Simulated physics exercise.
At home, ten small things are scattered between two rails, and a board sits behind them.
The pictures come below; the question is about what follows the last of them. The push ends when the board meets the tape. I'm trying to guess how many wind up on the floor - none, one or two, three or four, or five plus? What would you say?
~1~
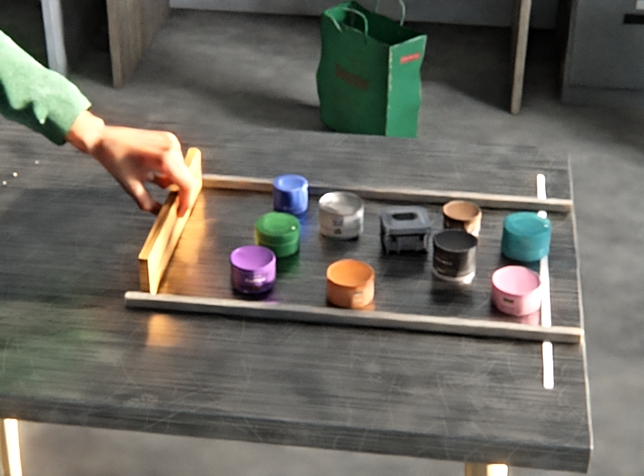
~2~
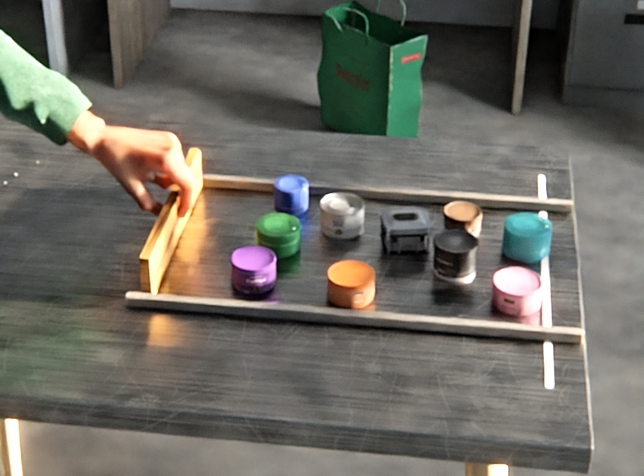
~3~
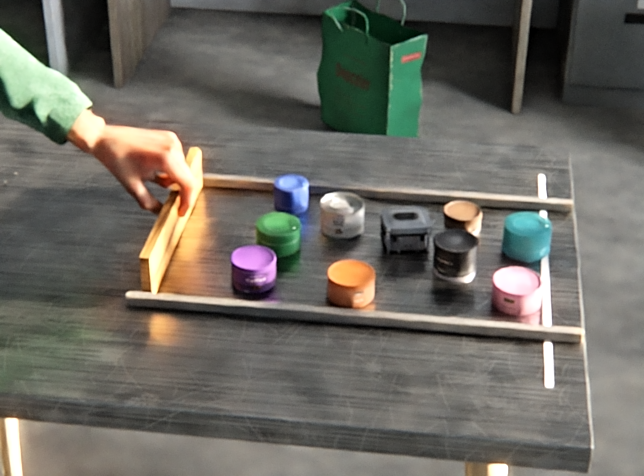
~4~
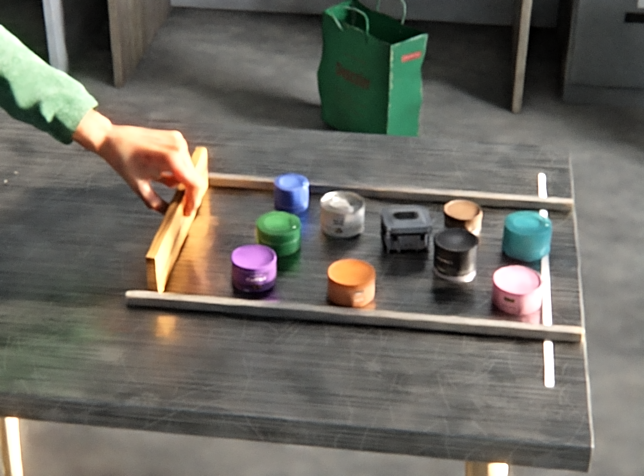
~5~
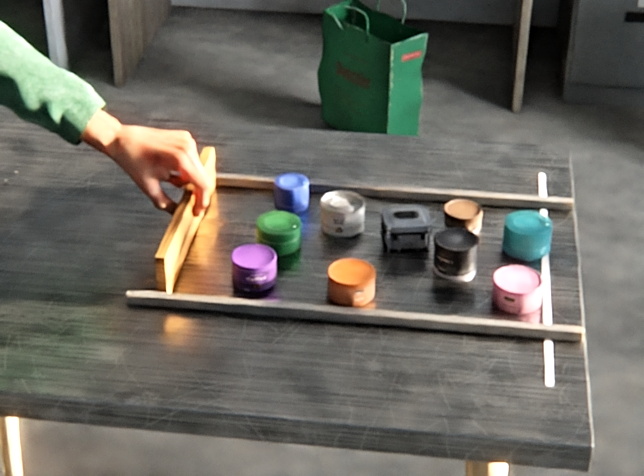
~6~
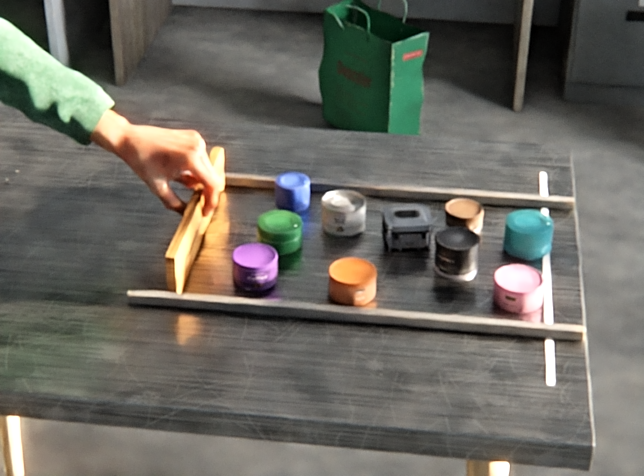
I would say five plus.
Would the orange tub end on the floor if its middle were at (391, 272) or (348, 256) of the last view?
Place by place, it goes down, then holds its place.
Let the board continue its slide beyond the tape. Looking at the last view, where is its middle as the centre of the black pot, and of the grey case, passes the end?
Black pot: (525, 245); grey case: (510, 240).
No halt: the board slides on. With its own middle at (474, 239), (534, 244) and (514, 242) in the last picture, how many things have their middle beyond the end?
Middles past end - pos 1: 1, pos 2: 6, pos 3: 3.
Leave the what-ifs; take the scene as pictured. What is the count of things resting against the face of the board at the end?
Count recorded: 4.
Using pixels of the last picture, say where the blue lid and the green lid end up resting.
Listed as asked: First (563, 207), and then (570, 254).
Soon after, none off yet; turquoise lid at rest near (528, 234); pink tub at rest near (518, 289); brown tin at rest near (464, 216).
After that, none off yet; turquoise lid displaced a little near (546, 236); pink tub moving near (524, 288); brown tin displaced about its own width near (489, 216).
In the end, the number that fall off is five or more; gone, orange tub, grey case, black pot, brown tin, pink tub and turquoise lid.
